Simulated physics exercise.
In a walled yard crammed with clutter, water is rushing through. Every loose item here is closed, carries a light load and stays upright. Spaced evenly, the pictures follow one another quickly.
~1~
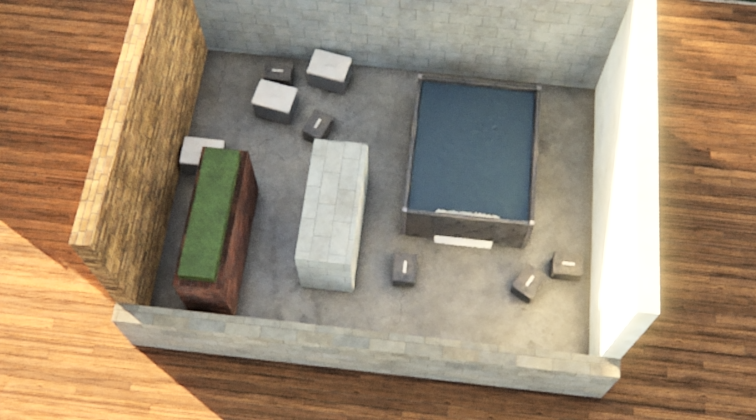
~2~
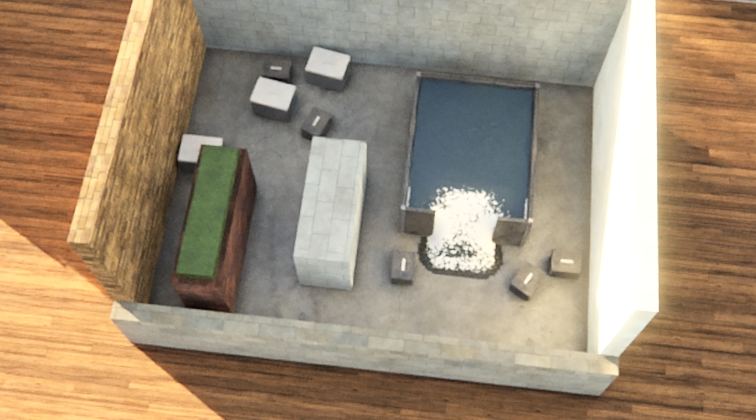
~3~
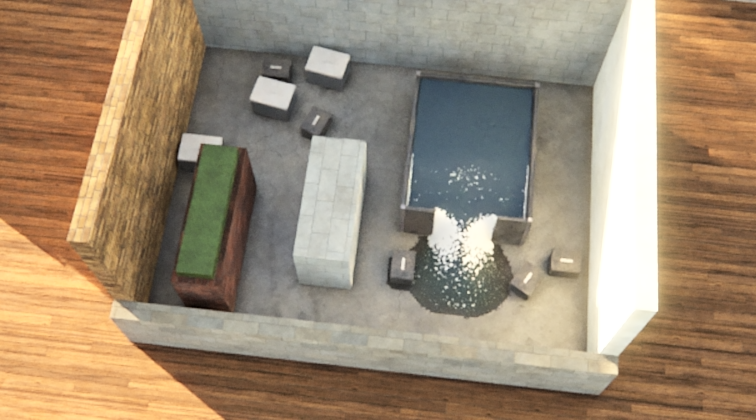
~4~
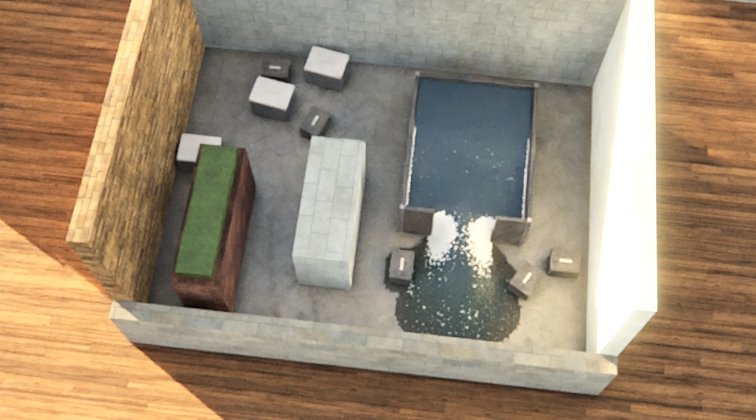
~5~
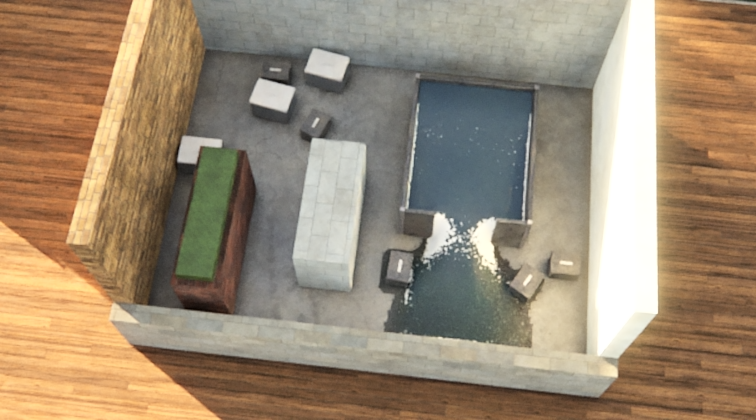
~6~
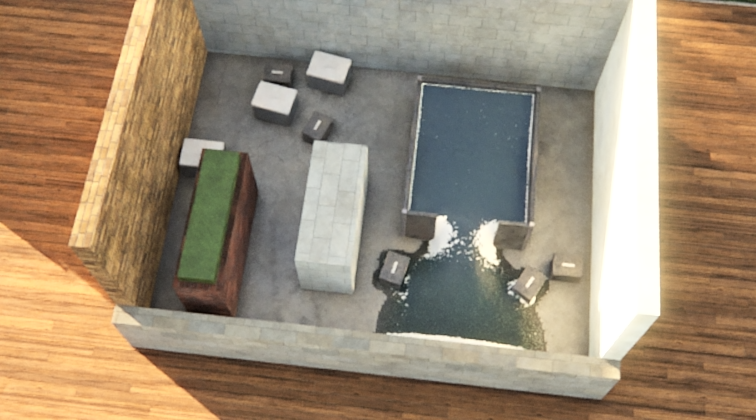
Walled yard with scattered boxes and blocks, water bursting through a tank's front gap, spreading to the near wall and nudging a small box.
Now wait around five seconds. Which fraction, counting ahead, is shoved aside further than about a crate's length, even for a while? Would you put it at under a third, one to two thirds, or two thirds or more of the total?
It stays in the middle third.
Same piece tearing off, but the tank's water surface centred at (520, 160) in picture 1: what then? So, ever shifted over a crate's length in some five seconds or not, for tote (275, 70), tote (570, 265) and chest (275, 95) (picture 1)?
In order: Remained close by, went well off, remained close by.
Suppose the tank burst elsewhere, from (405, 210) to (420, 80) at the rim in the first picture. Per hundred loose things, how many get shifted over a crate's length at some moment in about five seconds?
I'd guess close to 90 percent.
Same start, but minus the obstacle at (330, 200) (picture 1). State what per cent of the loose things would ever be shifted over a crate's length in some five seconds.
It comes out close to 50 percent.
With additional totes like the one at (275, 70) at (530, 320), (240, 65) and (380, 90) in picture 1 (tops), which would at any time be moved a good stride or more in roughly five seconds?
In that order: Pushed that far, not that far, no.
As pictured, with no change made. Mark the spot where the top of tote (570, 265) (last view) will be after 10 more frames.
(544, 207).
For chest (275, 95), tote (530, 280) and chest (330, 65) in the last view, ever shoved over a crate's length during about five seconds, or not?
Short of that; short of that; short of that.
A moment on, 0 of 8 are well off their spots; 0 afloat.
Next, 1 of 8 are well off their spots; 0 afloat.
Later, 1 of 8 are well off their spots; 2 afloat.
In the end, 3 of 8 are well off their spots, and 3 have been at some point; 5 afloat.
